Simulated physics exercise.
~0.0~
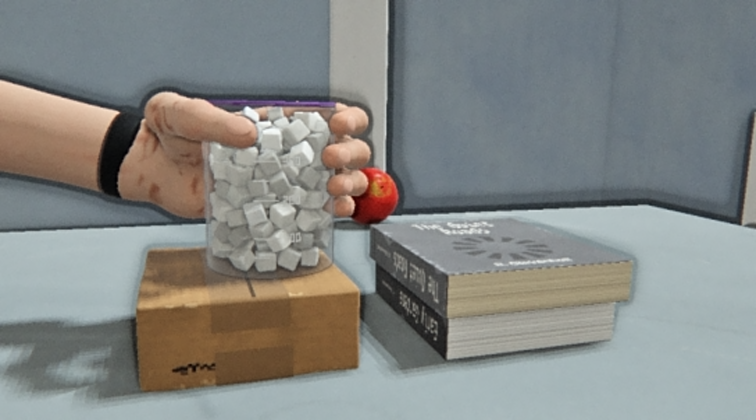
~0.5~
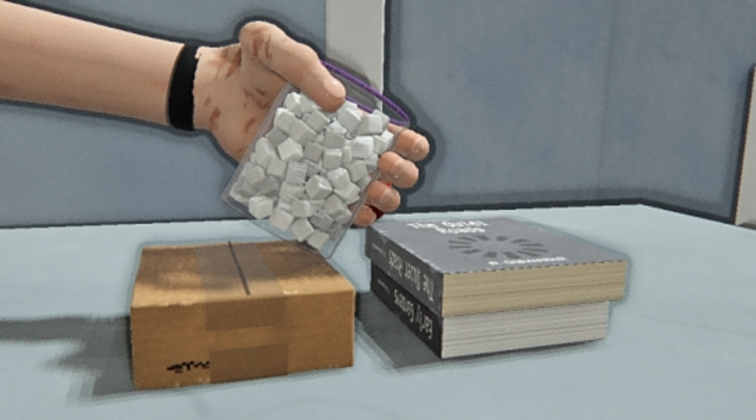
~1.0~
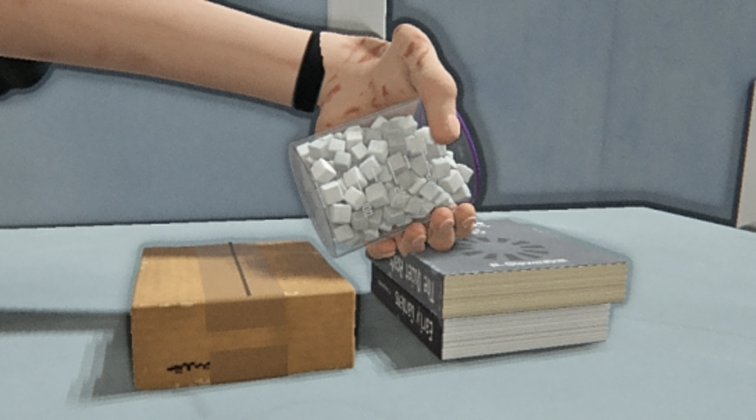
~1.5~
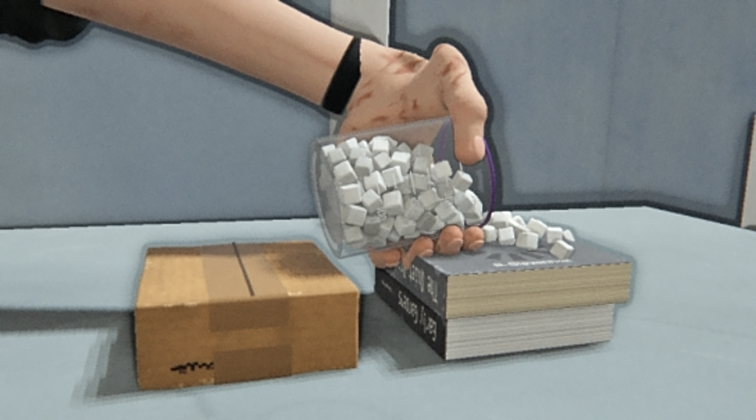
Hand lifting an open clear beaker of white cubes off a cardboard box and tipping it rightward, spilling some onto stacked books.
